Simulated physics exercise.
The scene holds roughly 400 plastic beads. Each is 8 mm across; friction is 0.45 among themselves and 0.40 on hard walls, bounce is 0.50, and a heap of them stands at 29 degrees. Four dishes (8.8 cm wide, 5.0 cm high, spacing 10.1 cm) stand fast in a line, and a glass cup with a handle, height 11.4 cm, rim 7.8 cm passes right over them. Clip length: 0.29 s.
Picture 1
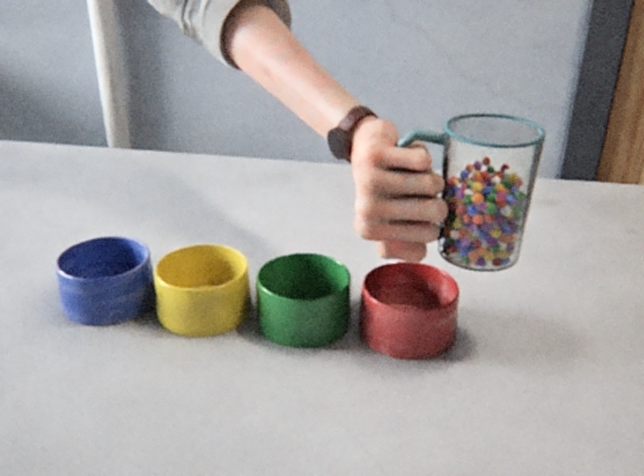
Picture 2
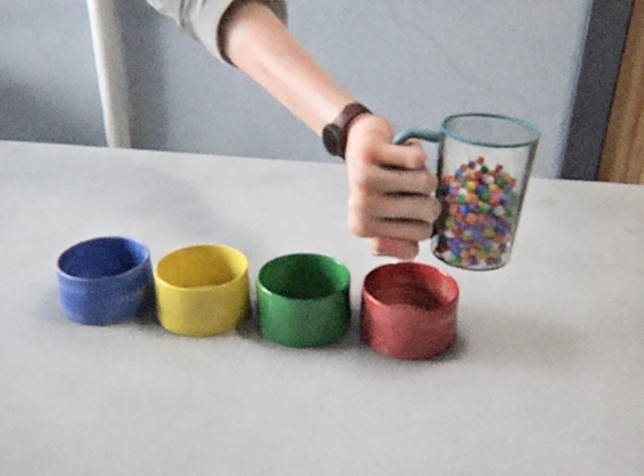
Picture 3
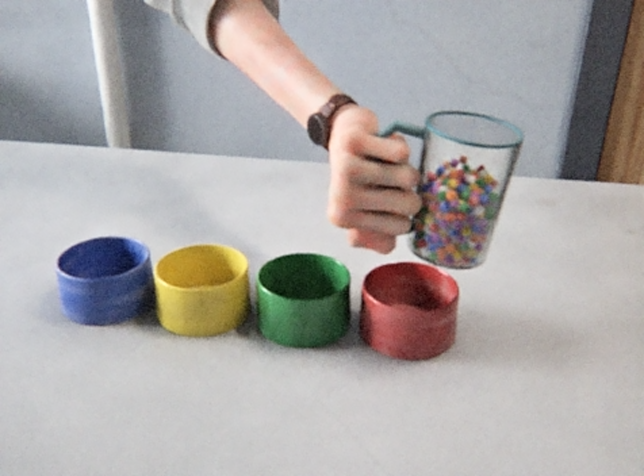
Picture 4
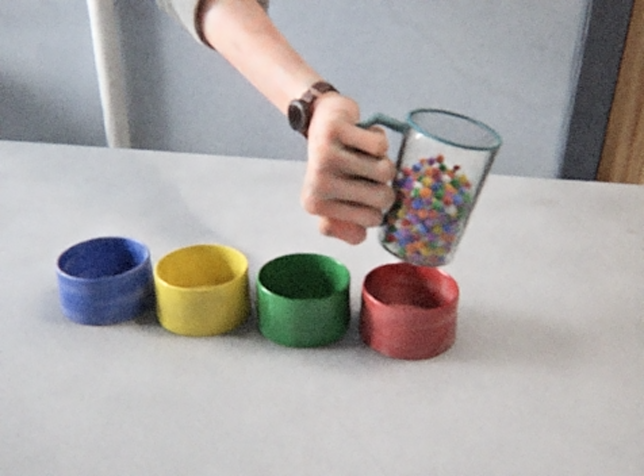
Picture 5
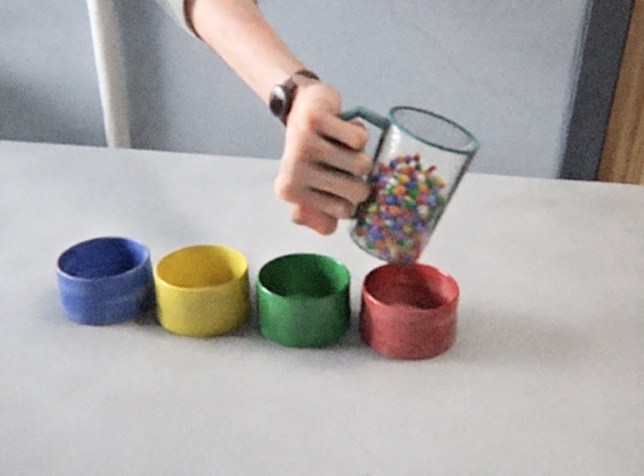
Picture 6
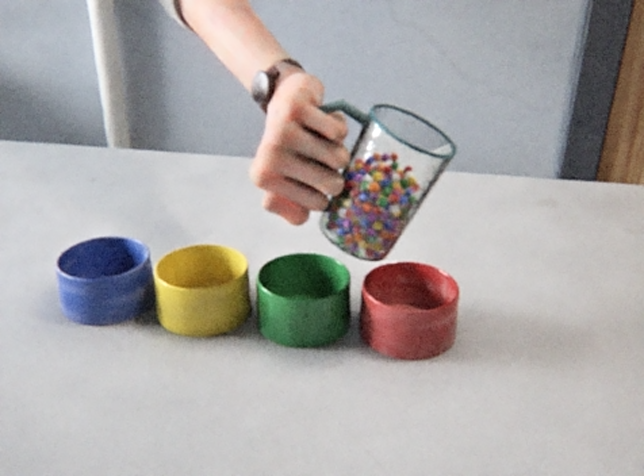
We see a hand wearing a watch hold a clear cup of multicoloured beads above a row of blue, yellow, green and red dishes, then move it leftward over the red dish while gradually tilting it to the right.
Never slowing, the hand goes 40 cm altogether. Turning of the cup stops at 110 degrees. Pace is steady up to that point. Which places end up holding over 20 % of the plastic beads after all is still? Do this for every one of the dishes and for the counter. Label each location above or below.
Labels - red: Below, blue: Above, green: Below, yellow: Below, counter: Above.
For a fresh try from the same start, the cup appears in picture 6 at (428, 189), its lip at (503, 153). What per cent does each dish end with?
Red: 0 / blue: 10 / green: 30 / yellow: 40.
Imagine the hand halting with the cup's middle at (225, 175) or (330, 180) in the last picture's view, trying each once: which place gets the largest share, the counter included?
The largest share ends at green first and at red second.
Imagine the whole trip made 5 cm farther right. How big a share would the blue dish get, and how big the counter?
The blue dish would get 0 and the counter 0.
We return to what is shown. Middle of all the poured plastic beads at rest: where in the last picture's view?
(127, 294).
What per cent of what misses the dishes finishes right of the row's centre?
Roughly 0 %.
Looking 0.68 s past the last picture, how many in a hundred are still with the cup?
Around 100 in a hundred.
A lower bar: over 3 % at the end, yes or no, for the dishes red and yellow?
Checking red: It falls short; checking yellow: It clears.
Then, 0.41 s after the last picture, tilt 65 degrees; cup holds 100 %.
Then, 0.68 s after the last picture, tilt 93 degrees; cup holds 100 %.
Then, 1.06 s after the last picture, tilt 110 degrees; cup holds 80 %, blue 20 %.
In the end, red 0 %, blue 60 %, green 0 %, yellow 10 %, counter 30 %.
